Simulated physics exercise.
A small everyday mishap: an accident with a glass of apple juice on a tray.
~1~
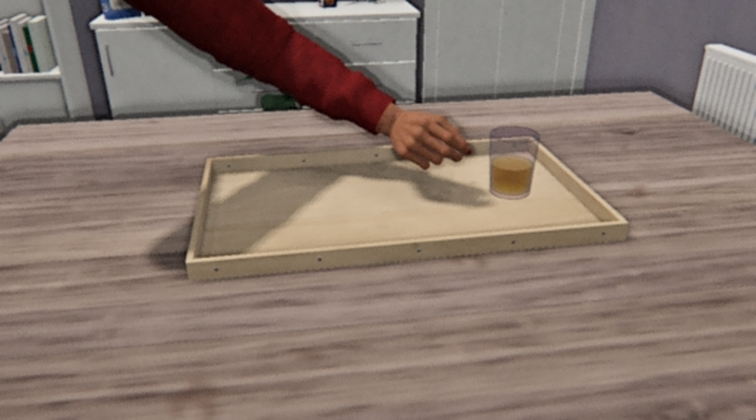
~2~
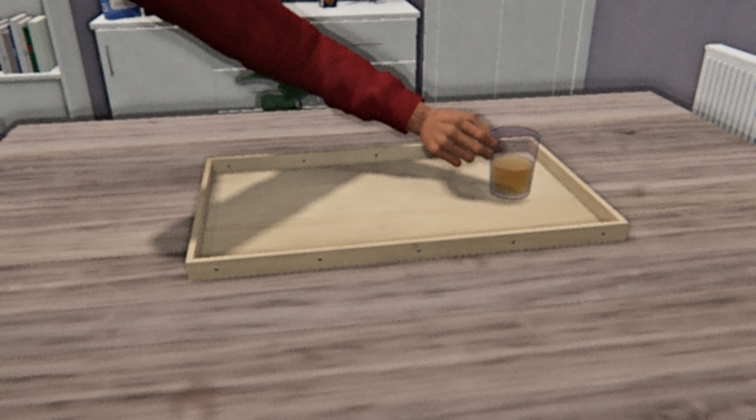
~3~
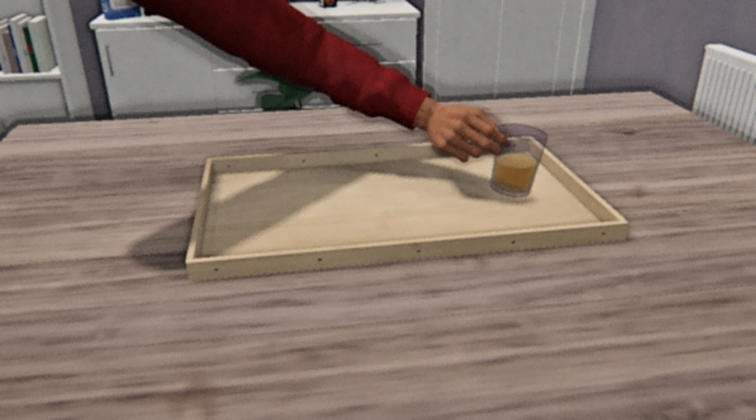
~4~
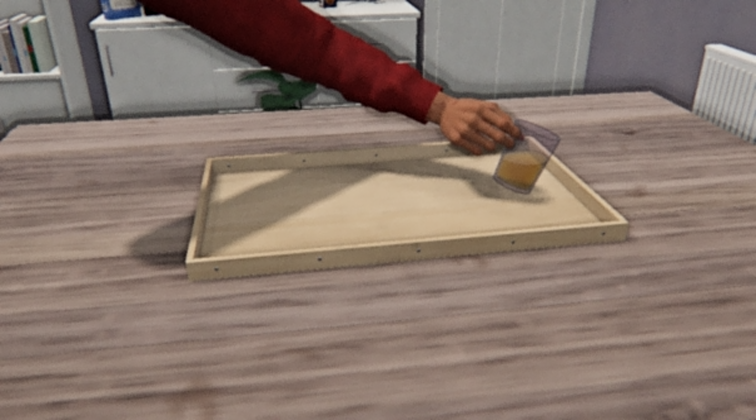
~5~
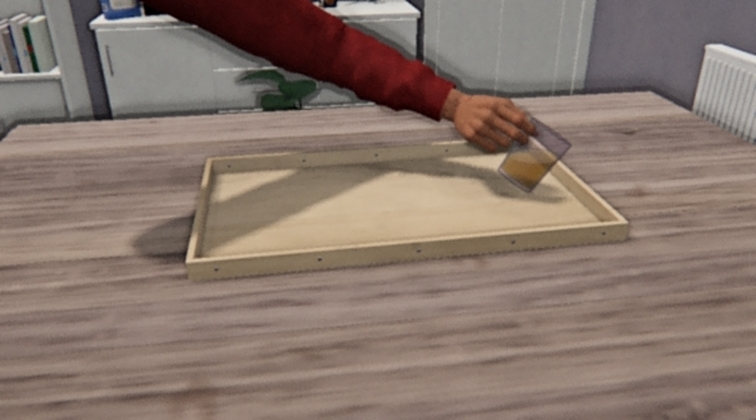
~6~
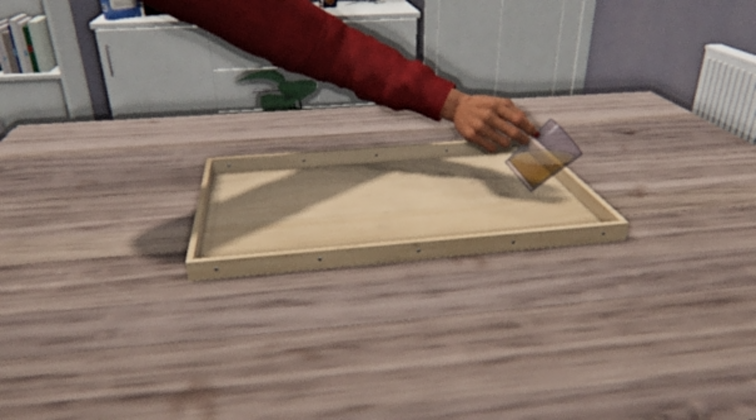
A hand in a red sleeve pushing a half-full glass of amber liquid on a wooden tray, tilting it steadily rightward.
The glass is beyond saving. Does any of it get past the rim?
I reckon the tray will not do its job here.
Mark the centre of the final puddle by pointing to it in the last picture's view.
At about (723, 177).
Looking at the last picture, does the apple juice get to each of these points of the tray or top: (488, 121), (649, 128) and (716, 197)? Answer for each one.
Spot by spot: Missed, then missed, then touched.
Soon after, the glass lies across the rim; the puddle covers about as much as a plate; it is on the top, beyond the rim.
Later, the puddle covers about as much as a tray; it is on the top, beyond the rim.
In the end, the puddle covers about as much as a tray; it is on the top, beyond the rim.
